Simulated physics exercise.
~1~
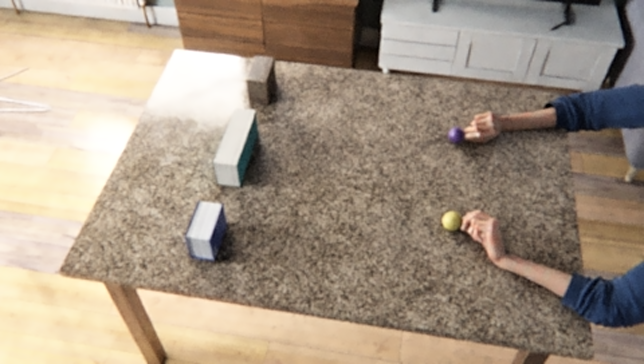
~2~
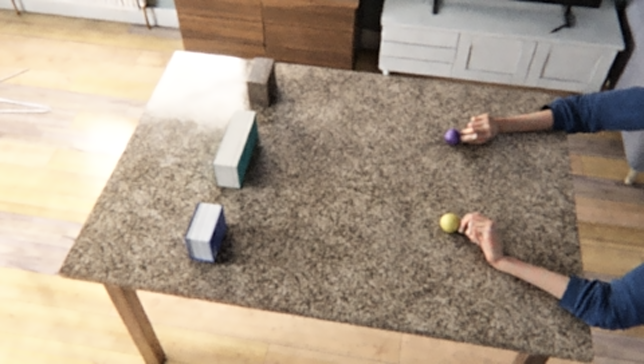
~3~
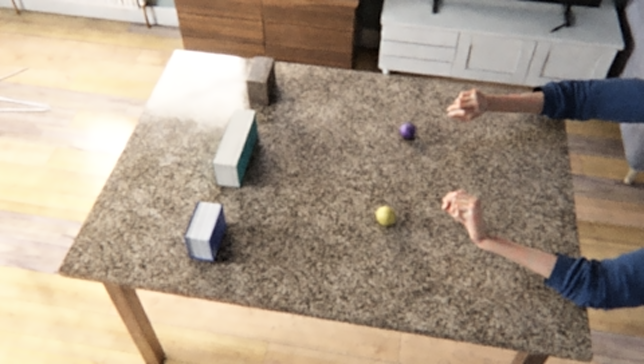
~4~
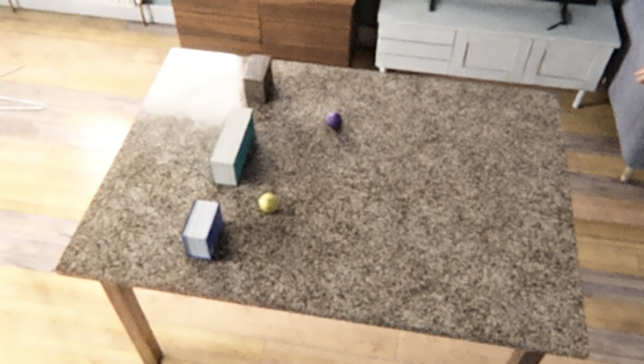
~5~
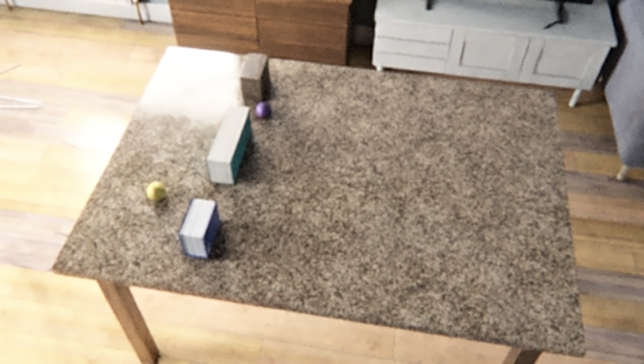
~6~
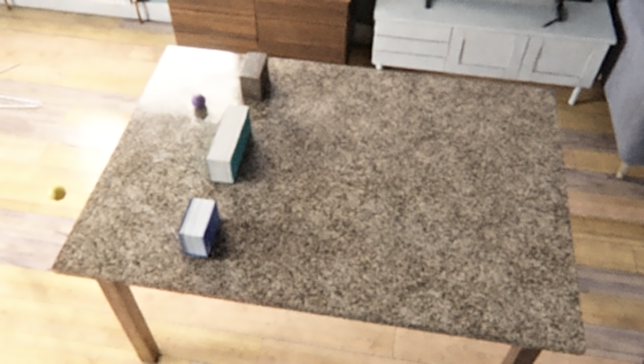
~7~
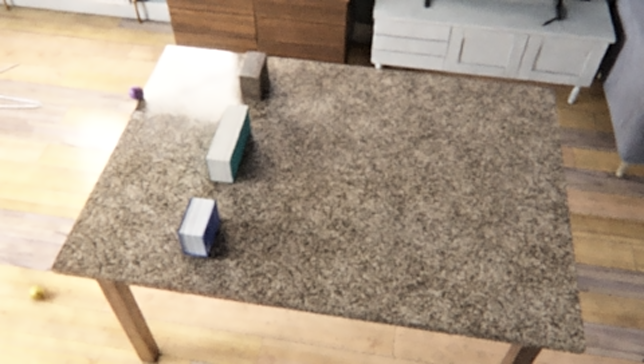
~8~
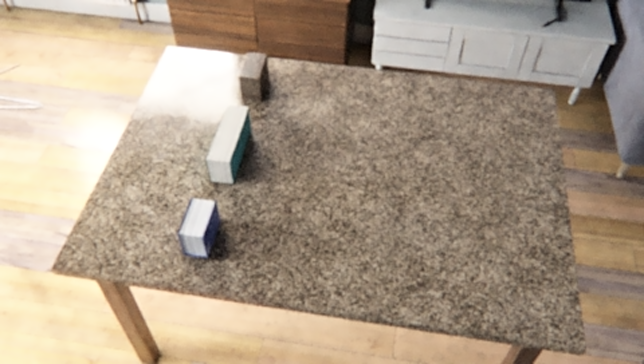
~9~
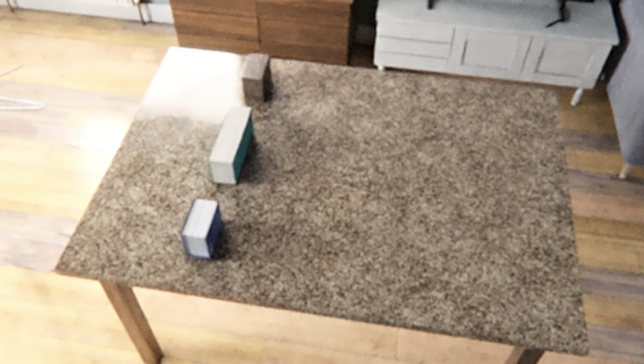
At the start, two hands at the right side of a speckled table hold a purple ball and a yellow, lemon-like ball, facing a row of three blocks on the left. The hands let go and draw back as both balls roll left across the table. The yellow one passes between the blue and turquoise blocks, while the purple one goes between the turquoise block and the dark one. The yellow ball leaves the table's left edge and drops toward the floor, and the purple ball reaches the far left edge. Finally, both are out of sight, and the blocks still stand in place.
